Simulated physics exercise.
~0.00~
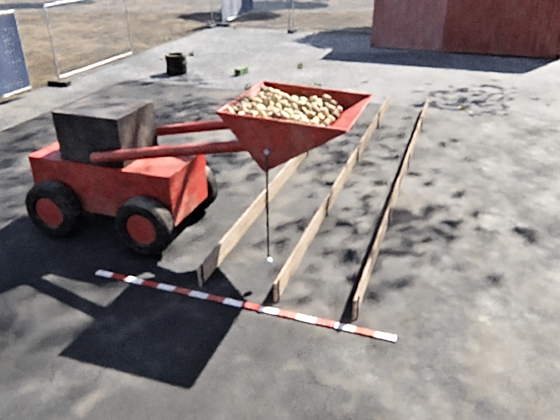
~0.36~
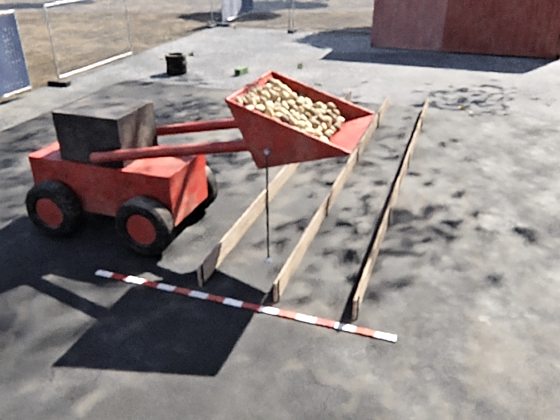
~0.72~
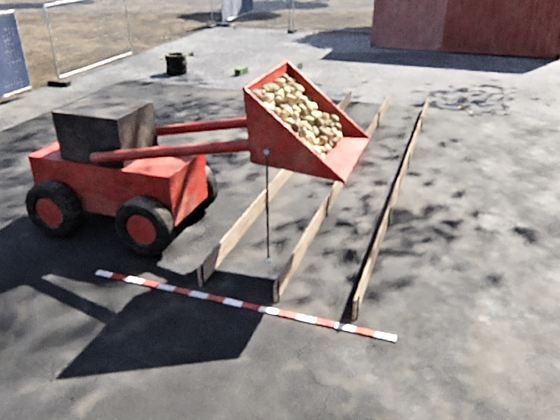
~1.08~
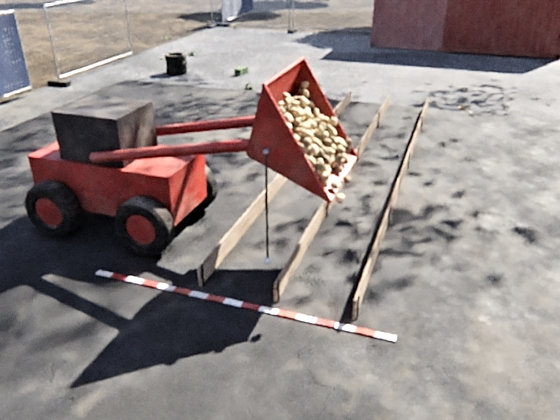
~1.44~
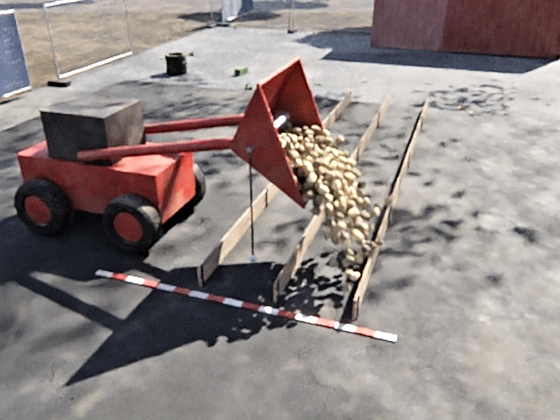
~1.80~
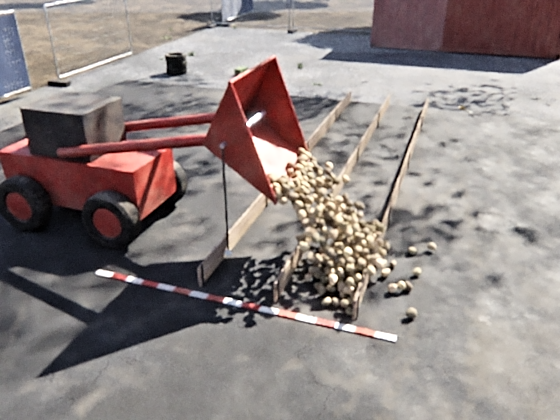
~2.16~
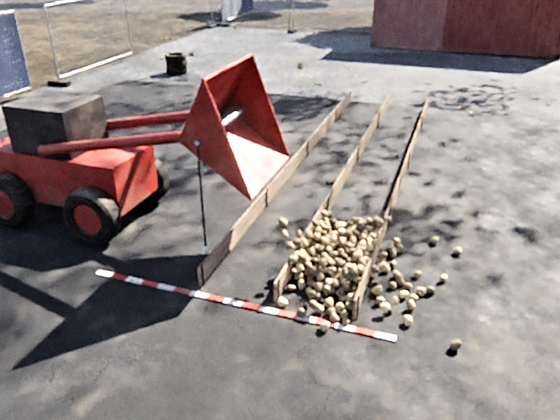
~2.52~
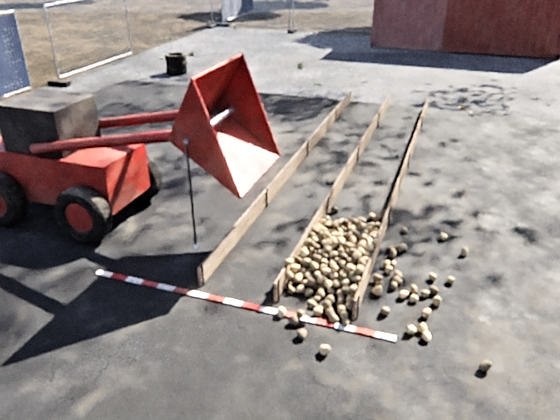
A red loader tipped its raised bucket and poured a heap of rounded stones between the wooden boards while backing away to the left, leaving most piled in the far bay and a few scattered beyond the last board.
